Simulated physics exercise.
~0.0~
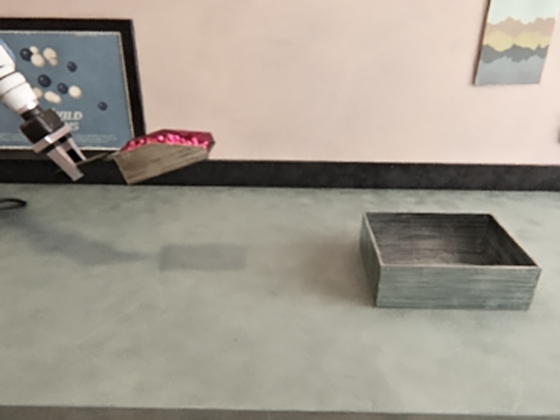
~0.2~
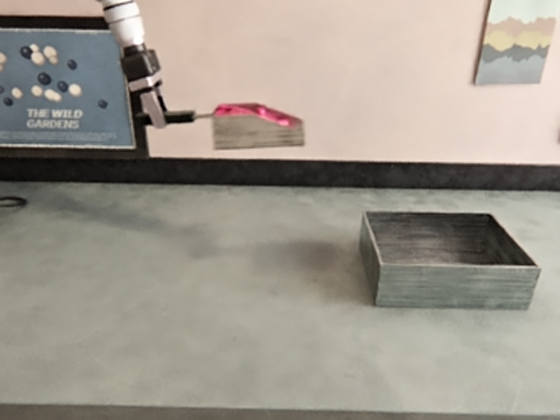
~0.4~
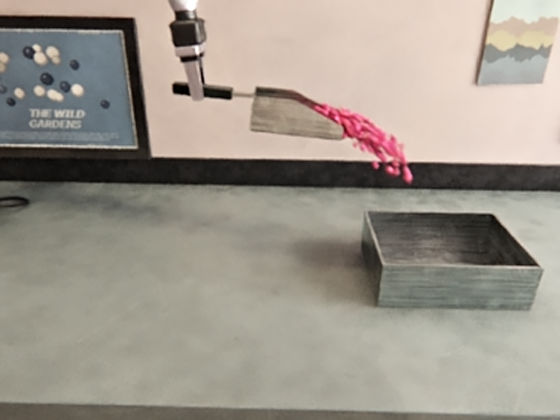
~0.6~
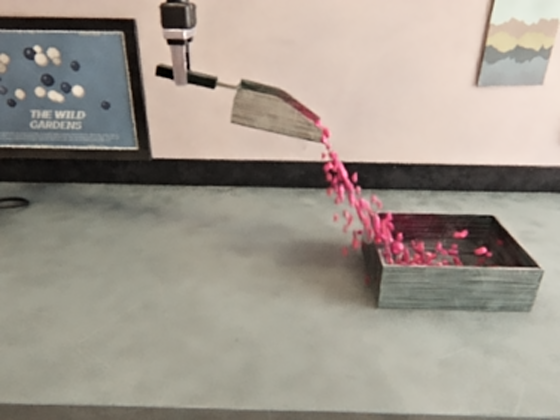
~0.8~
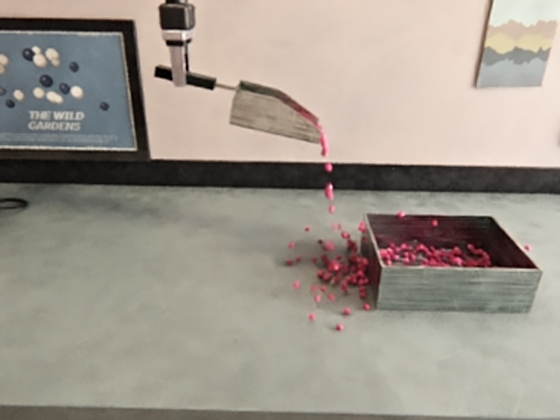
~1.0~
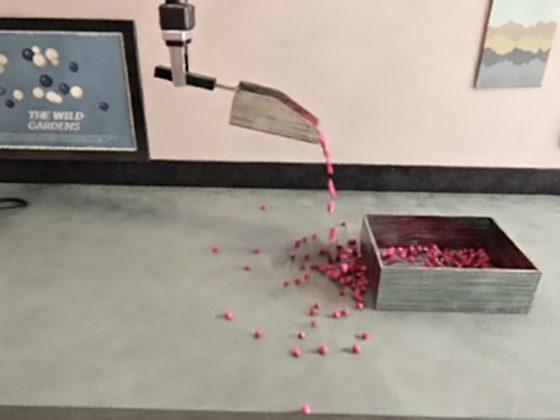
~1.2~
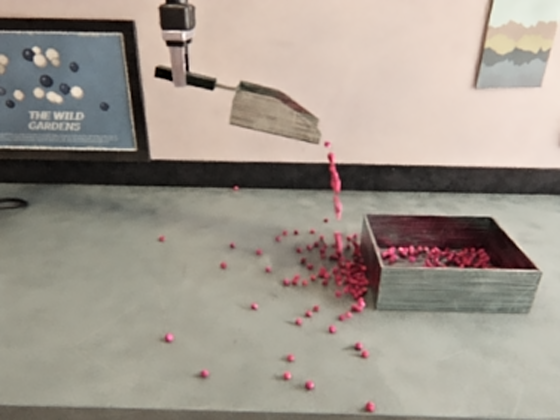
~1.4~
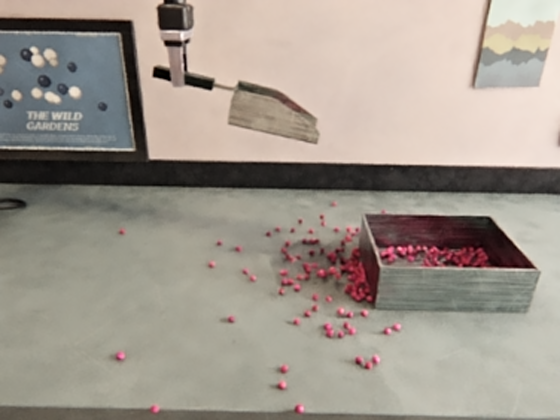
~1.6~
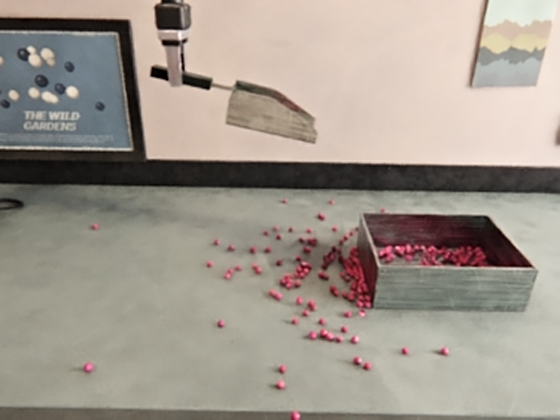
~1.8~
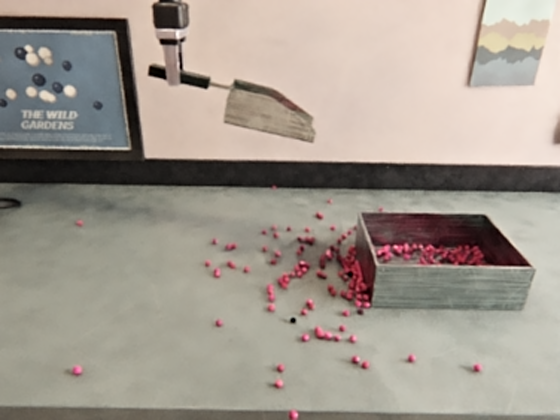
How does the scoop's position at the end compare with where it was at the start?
At the end the scoop is farther to the right and somewhat higher, closer to the box than it was at the start.
Over a table, a robot's scoop pours pink beads partly into a box, partly beside it.
